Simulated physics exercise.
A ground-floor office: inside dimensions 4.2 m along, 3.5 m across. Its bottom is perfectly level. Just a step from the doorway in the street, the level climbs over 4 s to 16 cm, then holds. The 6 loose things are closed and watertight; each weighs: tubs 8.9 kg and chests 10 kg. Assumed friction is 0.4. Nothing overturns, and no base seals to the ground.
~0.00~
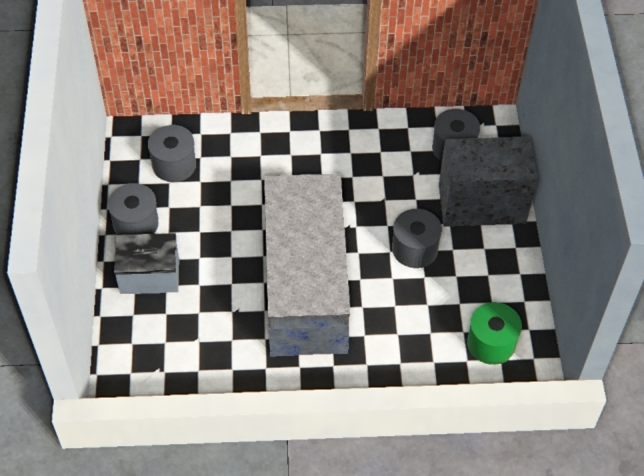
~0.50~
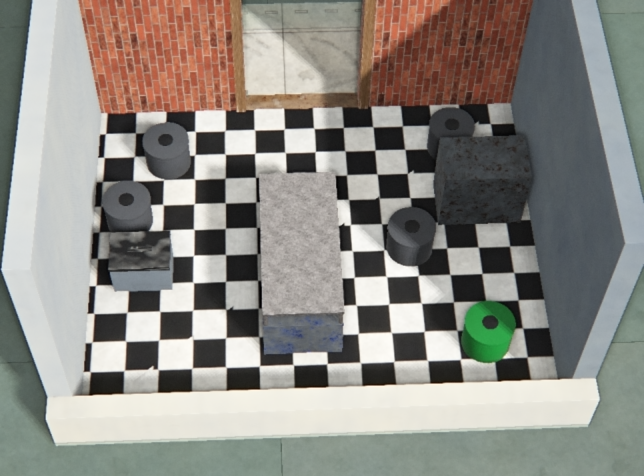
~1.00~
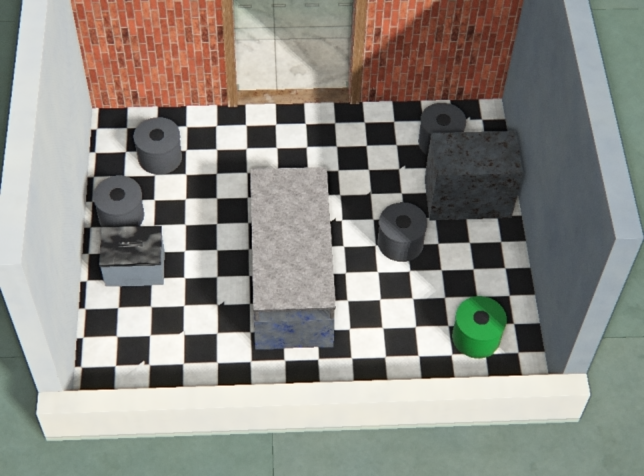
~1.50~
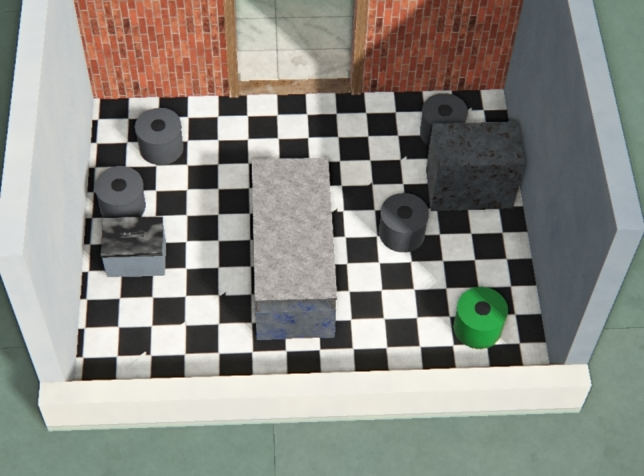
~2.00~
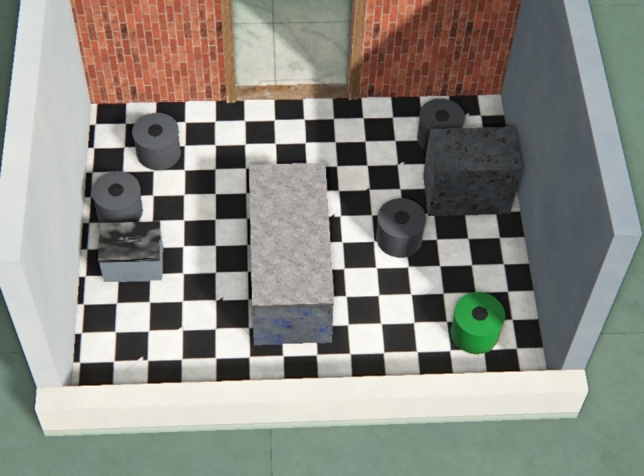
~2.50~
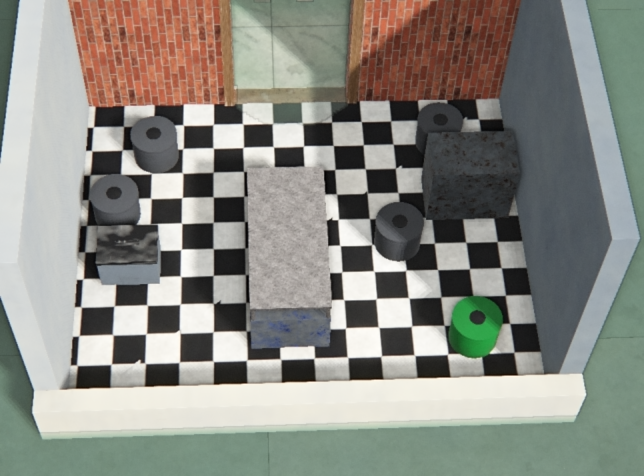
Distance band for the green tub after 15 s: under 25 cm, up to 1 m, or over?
Movement: Limited.
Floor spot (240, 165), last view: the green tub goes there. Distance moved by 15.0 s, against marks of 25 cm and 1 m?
Result: It drifts a great deal.
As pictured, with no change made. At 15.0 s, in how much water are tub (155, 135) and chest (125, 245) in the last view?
I'd estimate 8 cm for the first and 9 cm for the second.
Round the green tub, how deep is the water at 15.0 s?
The depth there is around 13 cm.
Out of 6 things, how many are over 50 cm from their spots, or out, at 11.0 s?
2.
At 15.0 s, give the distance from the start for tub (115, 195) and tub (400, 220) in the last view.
Net displacement, in order: 80 cm; 80 cm.
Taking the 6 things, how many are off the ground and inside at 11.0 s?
At that moment it comes to 3.
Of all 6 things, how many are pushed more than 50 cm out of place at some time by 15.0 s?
4.
After 3.5 s the green tub is near (477, 318), 0.0 m from its start, aground; 0 afloat.
After 6.8 s the green tub is near (477, 318), 0.0 m from its start, aground; 0 afloat.
After 11.0 s the green tub is near (483, 319), 0.1 m from its start, afloat; 3 afloat.
After 15.0 s the green tub is near (481, 352), 0.4 m from its start, afloat; 6 afloat.
